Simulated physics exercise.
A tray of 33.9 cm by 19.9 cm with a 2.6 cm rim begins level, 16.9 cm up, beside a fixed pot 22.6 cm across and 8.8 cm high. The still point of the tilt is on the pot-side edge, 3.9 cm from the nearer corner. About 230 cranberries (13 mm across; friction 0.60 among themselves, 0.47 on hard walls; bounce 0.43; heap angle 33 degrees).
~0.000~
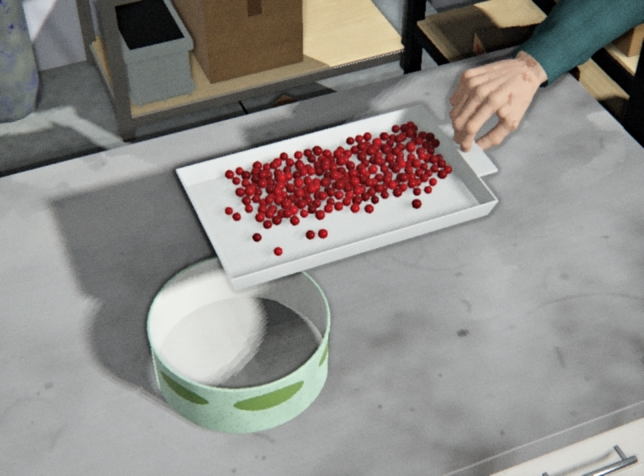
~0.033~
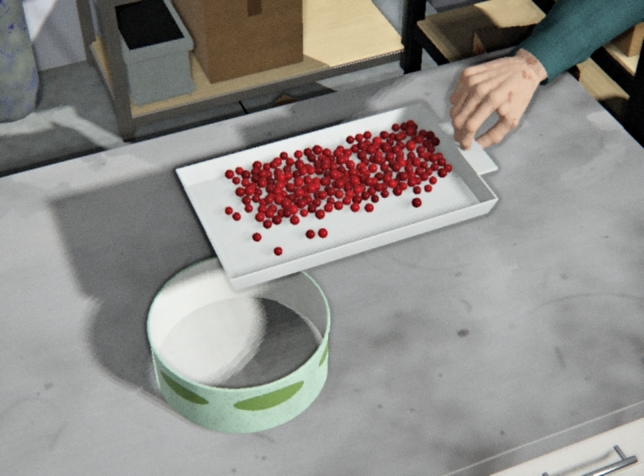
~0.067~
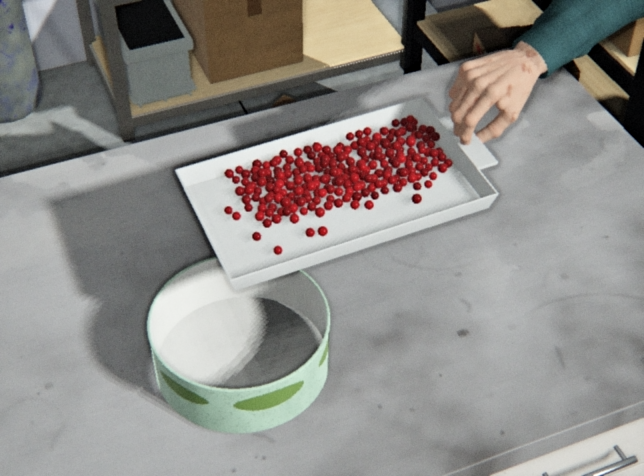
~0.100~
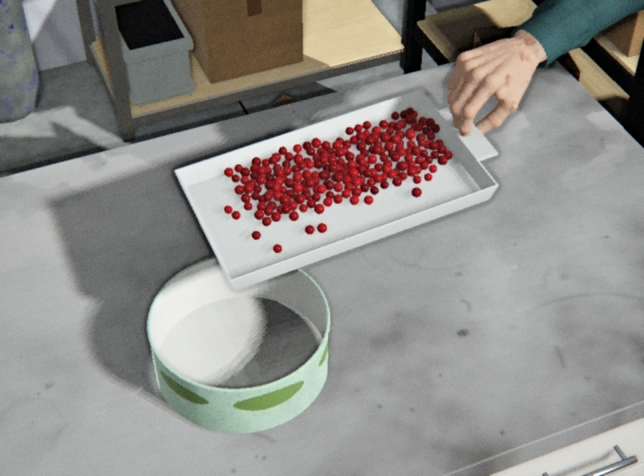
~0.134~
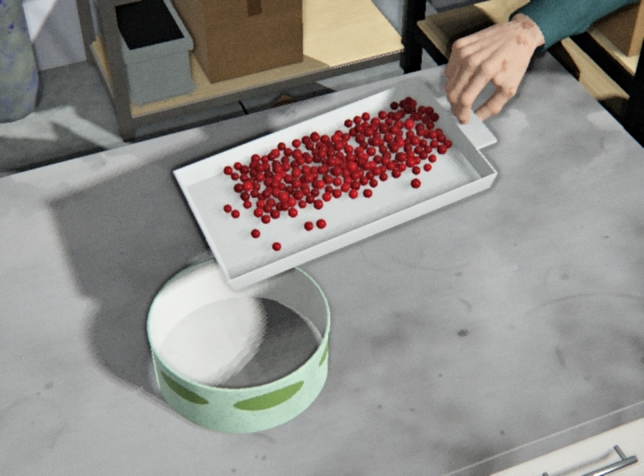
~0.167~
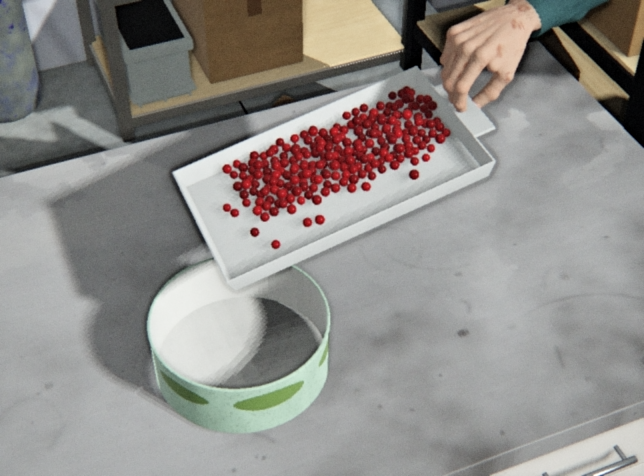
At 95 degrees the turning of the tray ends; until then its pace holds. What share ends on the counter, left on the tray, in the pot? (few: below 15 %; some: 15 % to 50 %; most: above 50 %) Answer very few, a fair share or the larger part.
Counter the larger part, tray very few, pot a fair share.
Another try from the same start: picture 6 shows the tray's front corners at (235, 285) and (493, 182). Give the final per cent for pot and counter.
Pot 60, counter 40.
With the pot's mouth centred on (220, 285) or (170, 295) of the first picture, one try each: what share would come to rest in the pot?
Some 65 and 95 per cent.
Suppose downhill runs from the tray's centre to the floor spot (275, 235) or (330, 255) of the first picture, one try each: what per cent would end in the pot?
About 65 and 70 per cent.
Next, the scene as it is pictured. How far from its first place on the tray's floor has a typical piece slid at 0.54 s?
Some 8 cm.
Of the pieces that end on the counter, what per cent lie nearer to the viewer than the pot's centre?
About 10 per cent.
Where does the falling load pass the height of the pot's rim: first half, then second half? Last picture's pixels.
At about (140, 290), then at (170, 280).
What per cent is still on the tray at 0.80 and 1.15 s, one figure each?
About 65, 5.
After 0.54 s, tilt 52 degrees; the tray holds 100 %, the pot 0 %.
After 0.80 s, tilt 79 degrees; the tray holds 65 %, the pot 5 %.
After 1.15 s, tilt 95 degrees; the tray holds 5 %, the pot 25 %.
By 1.9 s all is still; counter 65 %, tray 0 %, pot 35 %.
